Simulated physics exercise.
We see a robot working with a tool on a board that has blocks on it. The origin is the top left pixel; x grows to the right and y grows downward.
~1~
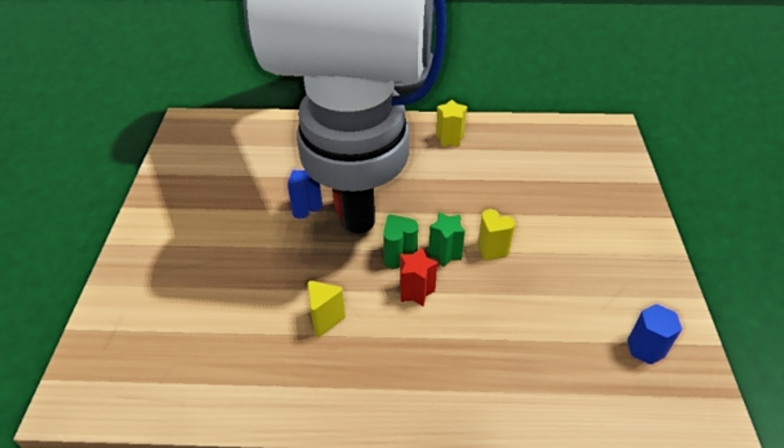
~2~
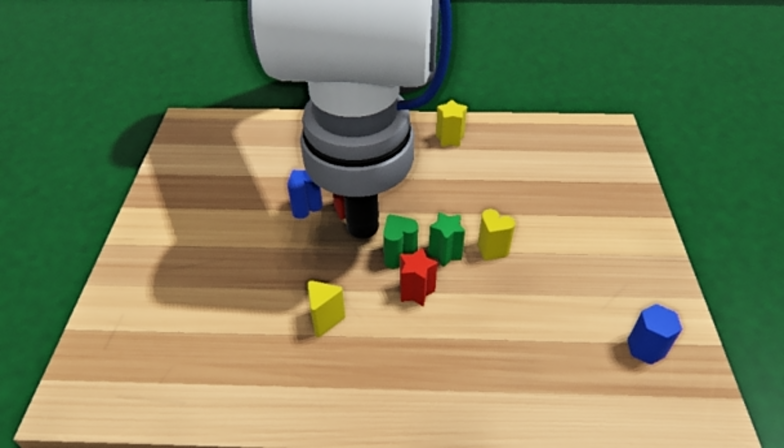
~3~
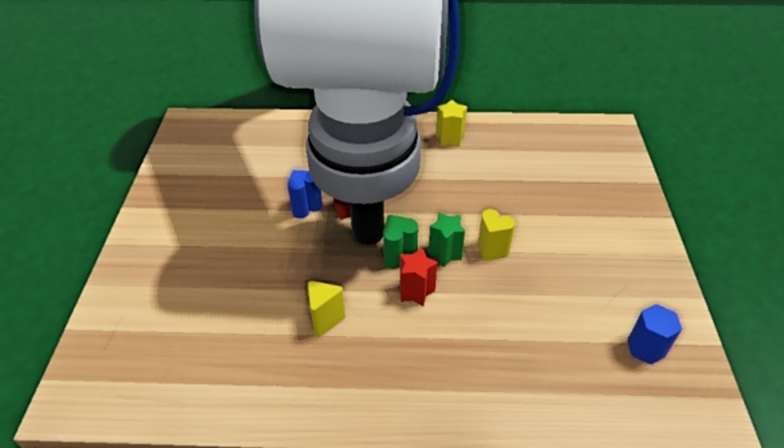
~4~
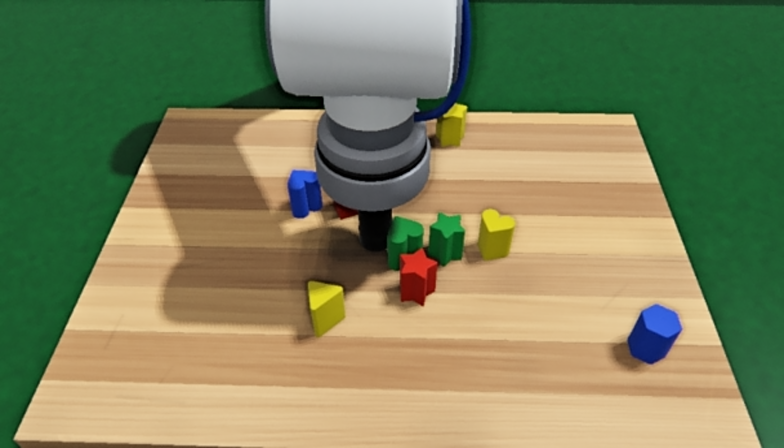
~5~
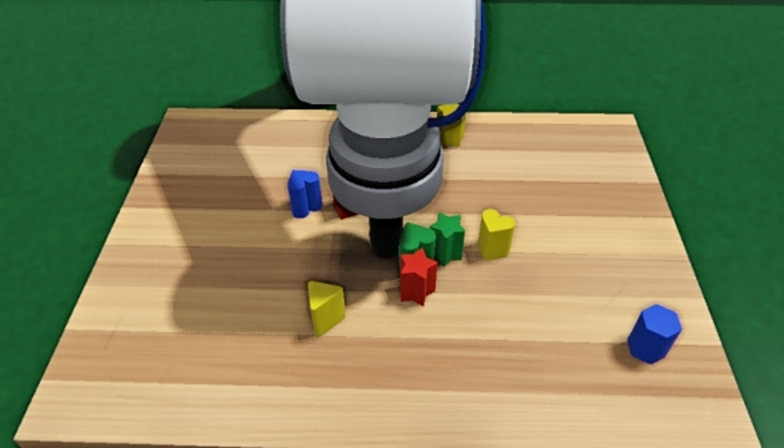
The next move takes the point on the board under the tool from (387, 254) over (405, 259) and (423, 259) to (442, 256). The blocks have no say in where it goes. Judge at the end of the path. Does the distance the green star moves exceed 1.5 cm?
Final answer: Yes.
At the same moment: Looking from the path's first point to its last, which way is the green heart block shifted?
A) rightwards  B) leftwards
The answer is A.
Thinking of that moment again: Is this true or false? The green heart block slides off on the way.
The statement is true.
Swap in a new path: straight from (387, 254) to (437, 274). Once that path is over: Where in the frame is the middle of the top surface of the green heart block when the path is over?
Around (469, 258).
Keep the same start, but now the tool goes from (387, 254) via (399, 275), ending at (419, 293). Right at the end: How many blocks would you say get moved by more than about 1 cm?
That push would leave two blocks displaced by more than about 1 cm.
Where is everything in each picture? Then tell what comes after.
The first frame shows lower end of the tool at (359, 223), tops of blocks, green heart block at (399, 226), red star at (417, 263), green star at (448, 224), yellow heart block at (497, 220).
The second frame shows tool at (363, 228), blocks as before.
The third frame shows tool at (368, 234), blocks as before.
The fourth frame shows tool at (376, 241), green heart block at (404, 229).
The fifth frame shows tool at (387, 247), green heart block at (416, 235), red star at (417, 263), green star at (448, 224), yellow heart block at (497, 220).
On the path given first. Halfway along, tool at (415, 252); green heart block at (443, 245), turned 25° clockwise; red star at (423, 266), turned 35° clockwise; green star at (452, 223), turned 10° anticlockwise.
At the end, tool at (443, 249); green heart block at (459, 249), turned 55° clockwise; red star at (423, 266), turned 35° clockwise; green star at (474, 216), turned 35° anticlockwise; yellow heart block at (505, 218), turned 25° clockwise.
